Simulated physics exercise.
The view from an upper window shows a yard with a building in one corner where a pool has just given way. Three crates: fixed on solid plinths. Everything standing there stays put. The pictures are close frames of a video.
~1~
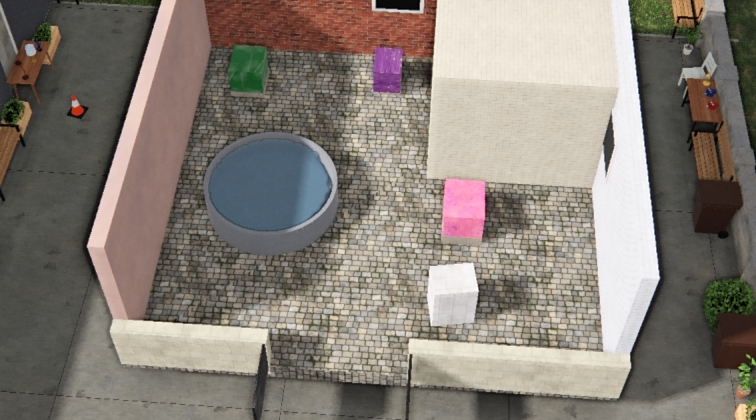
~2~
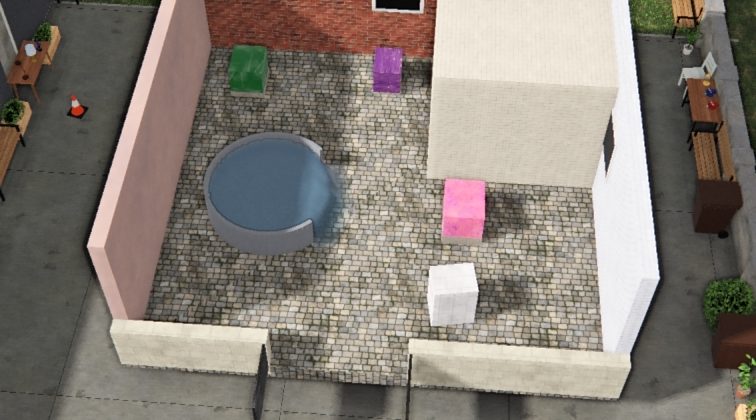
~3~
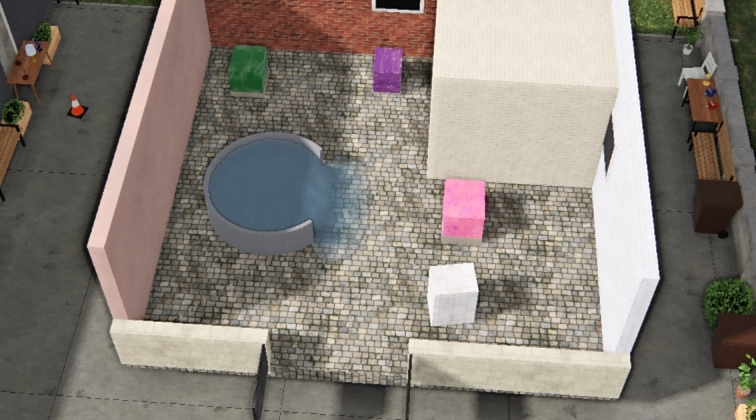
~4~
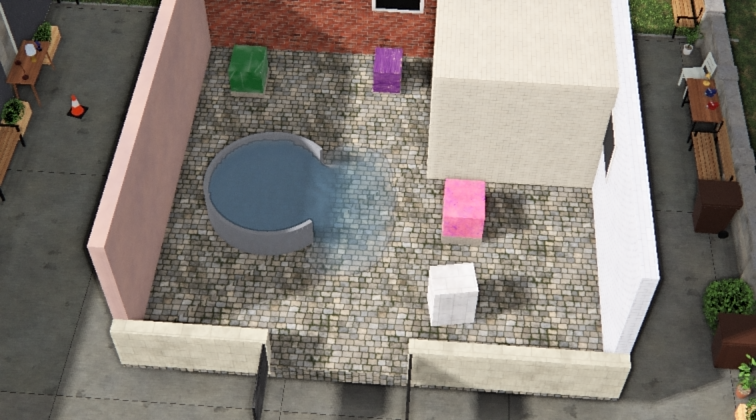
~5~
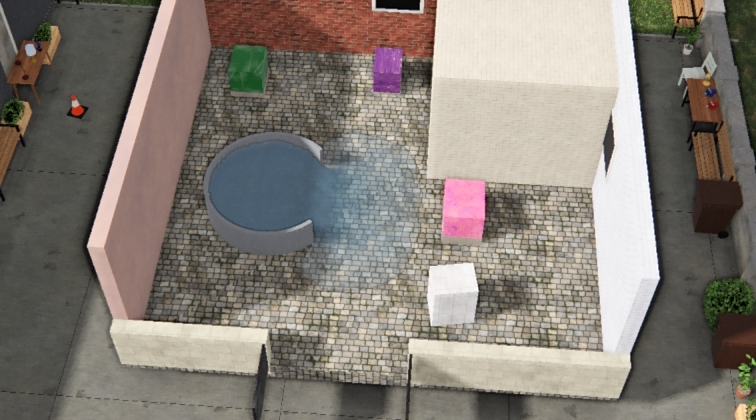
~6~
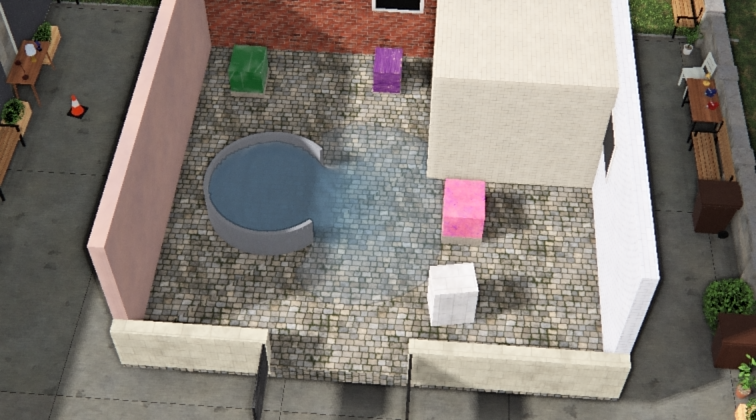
Water poured through a gap that opened in the right side of a round pool in a walled yard, then fanned out across the paving stones toward the pink and white blocks.
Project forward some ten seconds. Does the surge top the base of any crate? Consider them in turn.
Result: The purple crate meets the water. The pink crate meets the water. The green crate avoids the water.
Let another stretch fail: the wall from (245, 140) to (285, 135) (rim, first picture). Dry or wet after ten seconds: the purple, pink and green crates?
In short: Purple crate is wetted, pink crate escapes it, green crate is topped.
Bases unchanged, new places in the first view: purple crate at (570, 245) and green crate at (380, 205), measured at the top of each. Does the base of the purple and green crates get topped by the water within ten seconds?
As I see it, the purple crate is flooded; meanwhile the green crate is flooded.
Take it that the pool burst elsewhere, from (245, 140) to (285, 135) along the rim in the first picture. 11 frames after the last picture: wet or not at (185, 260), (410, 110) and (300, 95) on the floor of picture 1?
Going through them in turn: Still unsoaked, then still unsoaked, then reached by the flood.
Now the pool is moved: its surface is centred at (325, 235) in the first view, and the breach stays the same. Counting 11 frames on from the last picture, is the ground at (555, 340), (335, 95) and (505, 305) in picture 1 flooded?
As listed: Under water, no water, wet.
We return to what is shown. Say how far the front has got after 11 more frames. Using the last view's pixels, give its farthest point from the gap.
Somewhere about (593, 326).
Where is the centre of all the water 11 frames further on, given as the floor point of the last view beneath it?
Centre of mass: Roughly (360, 205).
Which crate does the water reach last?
The one in green, I reckon.
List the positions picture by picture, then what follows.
The round pool at (271, 184) is whole and still, in the first picture.
The front is at a hidden place, out from the gap at (334, 200), in the second picture.
The front is at (338, 257), out from the gap at (334, 202), in the third picture.
The front is at (379, 157), out from the gap at (334, 202), in the fourth picture.
Water pours out at (334, 203) and has run to (399, 148), in the fifth picture.
The front is at (427, 150), out from the gap at (334, 202), in the sixth picture.
A moment on, water covers 30 % of the floor; the purple crate water round its plinth, the pink crate water round its plinth, the green crate not reached.
Next, water covers 40 % of the floor; the purple crate water round its plinth, the pink crate water round its plinth, the green crate not reached.
Then, water covers 55 % of the floor; the purple crate water round its plinth, the pink crate water round its plinth, the green crate not reached.
Later, water covers 70 % of the floor; the purple crate water round its plinth, the pink crate water round its plinth, the green crate water round its plinth.
In the end, water covers 100 % of the floor; the purple crate was topped, the pink crate was topped, the green crate stayed above the water.
